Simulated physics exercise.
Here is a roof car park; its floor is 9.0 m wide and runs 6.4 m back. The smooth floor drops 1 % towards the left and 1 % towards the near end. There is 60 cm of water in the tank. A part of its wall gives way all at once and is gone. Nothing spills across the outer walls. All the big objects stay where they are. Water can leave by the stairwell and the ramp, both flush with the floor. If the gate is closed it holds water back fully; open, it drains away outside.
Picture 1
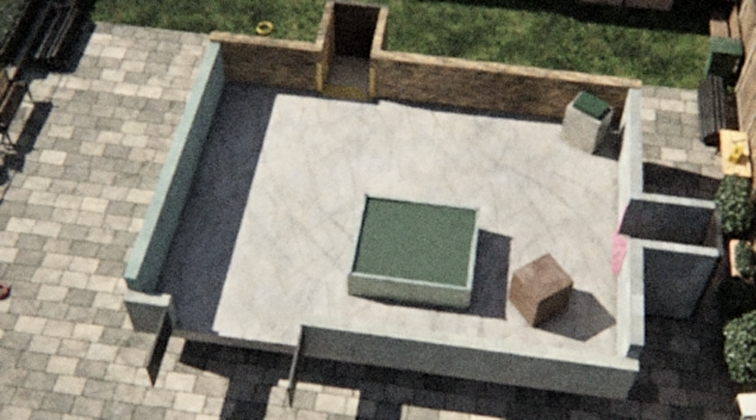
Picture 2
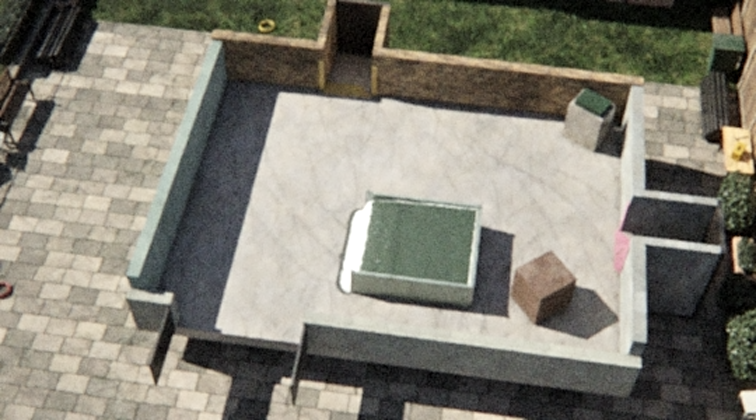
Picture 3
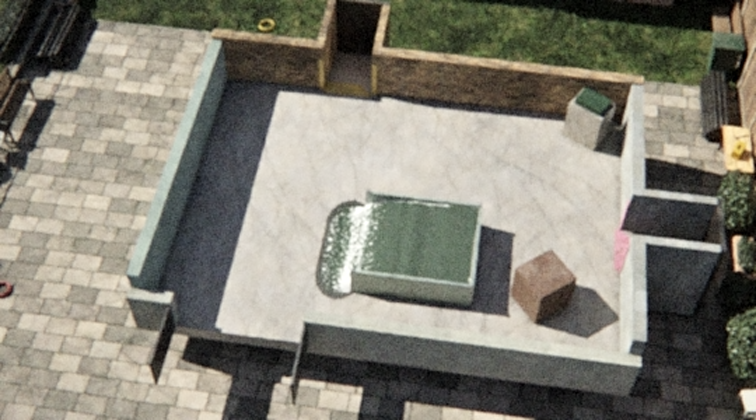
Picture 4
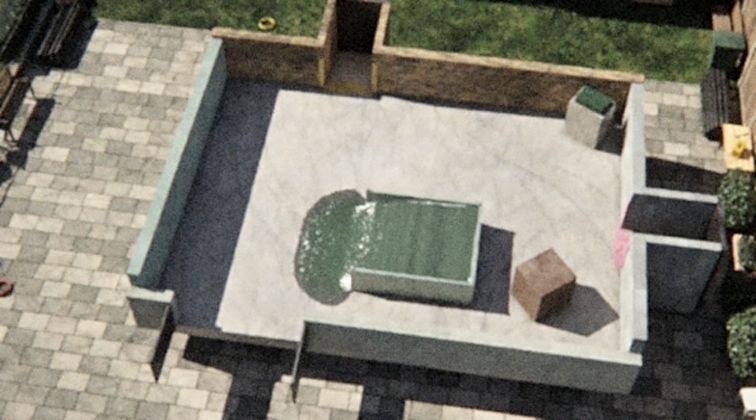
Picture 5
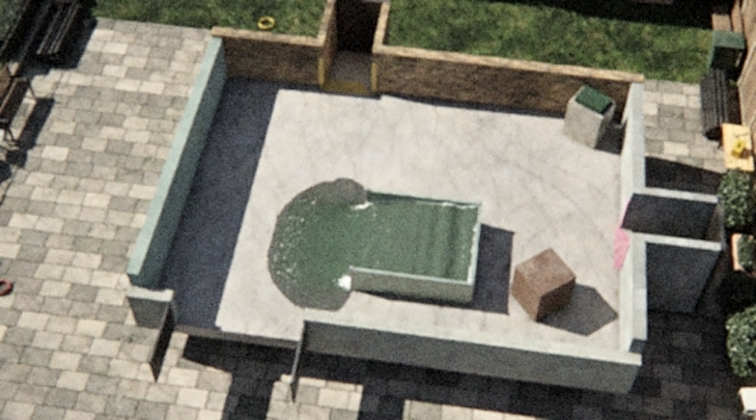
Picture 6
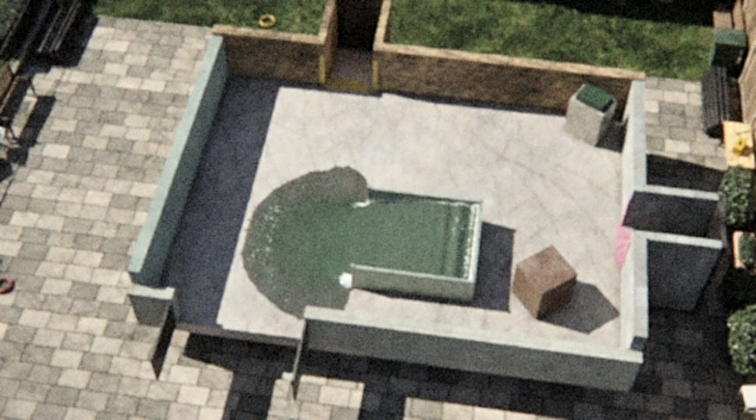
A walled, pale grey floor like an open car park, with brick along its far side, is seen from high above amid paving and grass. A low rectangular tank of dark green water sits near the middle, a brown block to its right and a grey box with a green top in the far right corner. The tank's left side vanishes and water pours out leftward, spreading in a widening rounded sheet.
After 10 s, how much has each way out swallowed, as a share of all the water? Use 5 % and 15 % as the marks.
The gateway takes more than 15 %; the flight of stairs down (marked pink) takes not even 5 %; the ramp down (marked yellow) takes under 5 %.
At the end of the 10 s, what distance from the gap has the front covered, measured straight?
Roughly 5.8 m.
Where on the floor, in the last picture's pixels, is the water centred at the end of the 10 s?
At about (308, 188).
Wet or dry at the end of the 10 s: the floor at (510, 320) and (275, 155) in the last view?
In turn: Still dry, wet.
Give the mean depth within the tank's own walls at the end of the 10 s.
Some 2 cm.
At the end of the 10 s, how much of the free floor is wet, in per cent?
Some 70 per cent of it.
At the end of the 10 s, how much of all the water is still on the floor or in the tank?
Roughly 62 in a hundred.
A moment later water covers 30 % of the floor and is deepest (29 cm) near (176, 233); gone so far, the gateway 0 %, the flight of stairs down (marked pink) 0 %, the ramp down (marked yellow) 0 %.
Soon after water covers 35 % of the floor and is deepest (40 cm) near (152, 308); gone so far, the gateway 3 %, the flight of stairs down (marked pink) 0 %, the ramp down (marked yellow) 0 %.
Next water covers 35 % of the floor and is deepest (28 cm) near (152, 308); gone so far, the gateway 10 %, the flight of stairs down (marked pink) 0 %, the ramp down (marked yellow) 0 %.
Later on water covers 45 % of the floor and is deepest (14 cm) near (215, 117); gone so far, the gateway 23 %, the flight of stairs down (marked pink) 0 %, the ramp down (marked yellow) 0 %.
At the end water covers 70 % of the floor and is deepest (8 cm) near (152, 308); gone so far, the gateway 36 %, the flight of stairs down (marked pink) 0 %, the ramp down (marked yellow) 2 %.
